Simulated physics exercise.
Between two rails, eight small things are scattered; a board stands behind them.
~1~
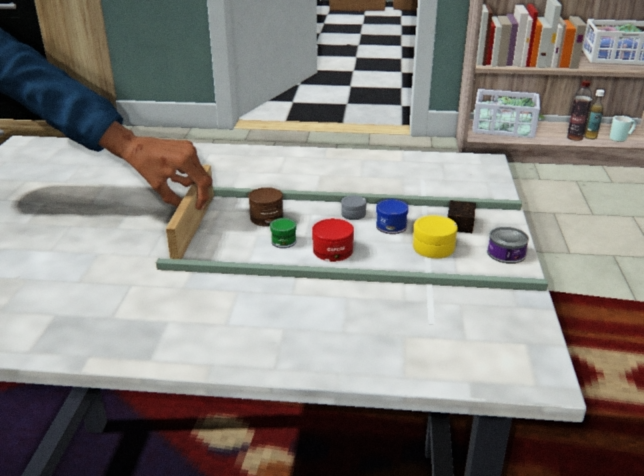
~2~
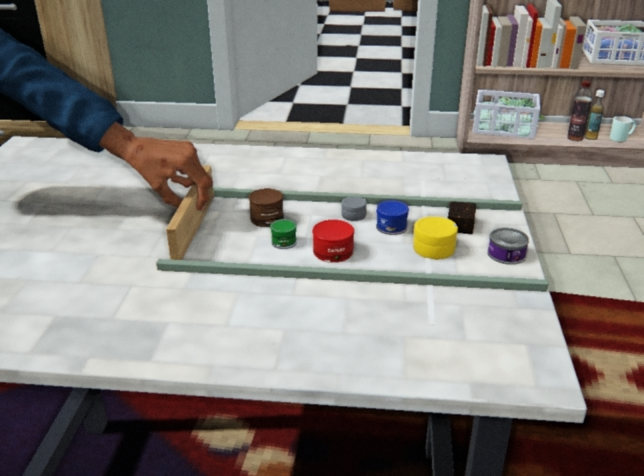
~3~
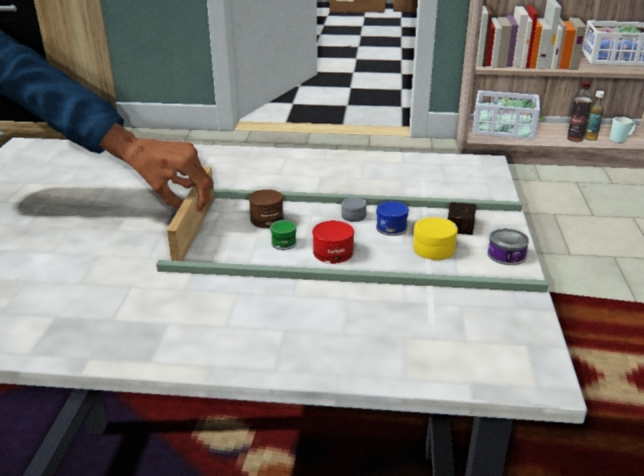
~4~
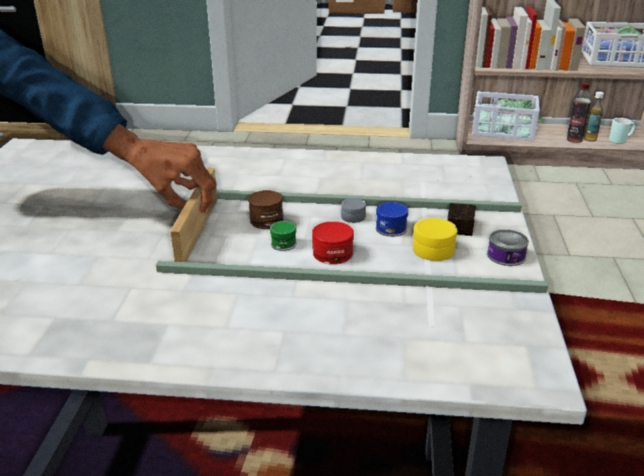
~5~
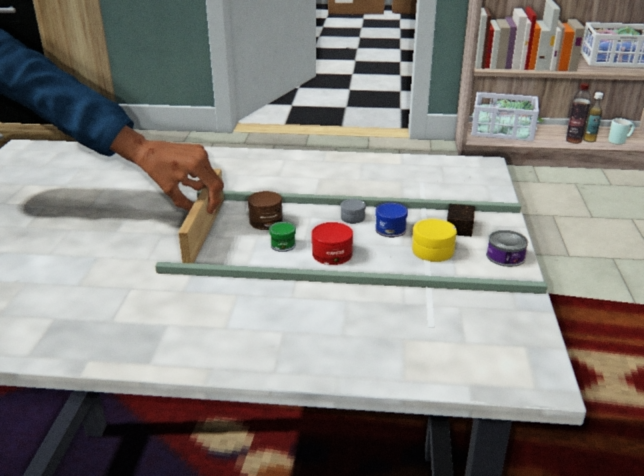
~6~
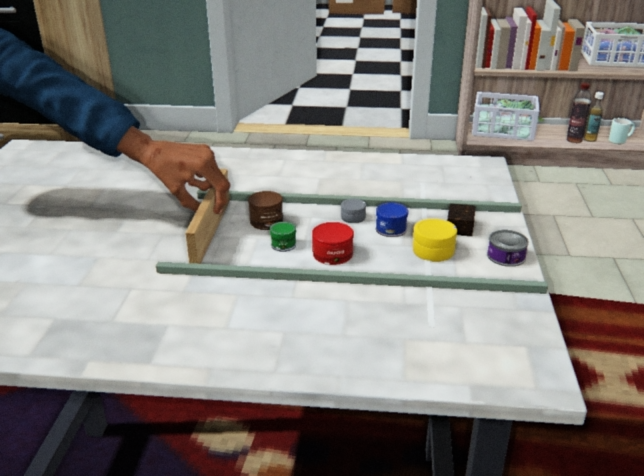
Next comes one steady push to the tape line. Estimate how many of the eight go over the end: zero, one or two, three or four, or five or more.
It ends with every one still on the table.
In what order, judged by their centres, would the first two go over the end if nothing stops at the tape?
The purple tin, then the blue tin.
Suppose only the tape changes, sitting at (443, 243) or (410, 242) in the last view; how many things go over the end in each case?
0 and 0.
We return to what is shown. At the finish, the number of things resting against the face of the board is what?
Count: 4.
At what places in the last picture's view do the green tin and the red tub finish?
Around (440, 239) and around (450, 256).
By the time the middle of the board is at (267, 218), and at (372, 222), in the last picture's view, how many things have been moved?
Tally: First 1; then 5.
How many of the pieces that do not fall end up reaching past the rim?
I'd put it at 0.
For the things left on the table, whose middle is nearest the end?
The foremost one is the purple tin.
Early on, none off yet; purple tin at rest near (508, 248); black block at rest near (461, 220); yellow lid at rest near (434, 240).
A while later, none off yet; purple tin at rest near (508, 248); black block moving near (467, 220); yellow lid moving near (439, 240).
Finally, the number that fall off is zero.
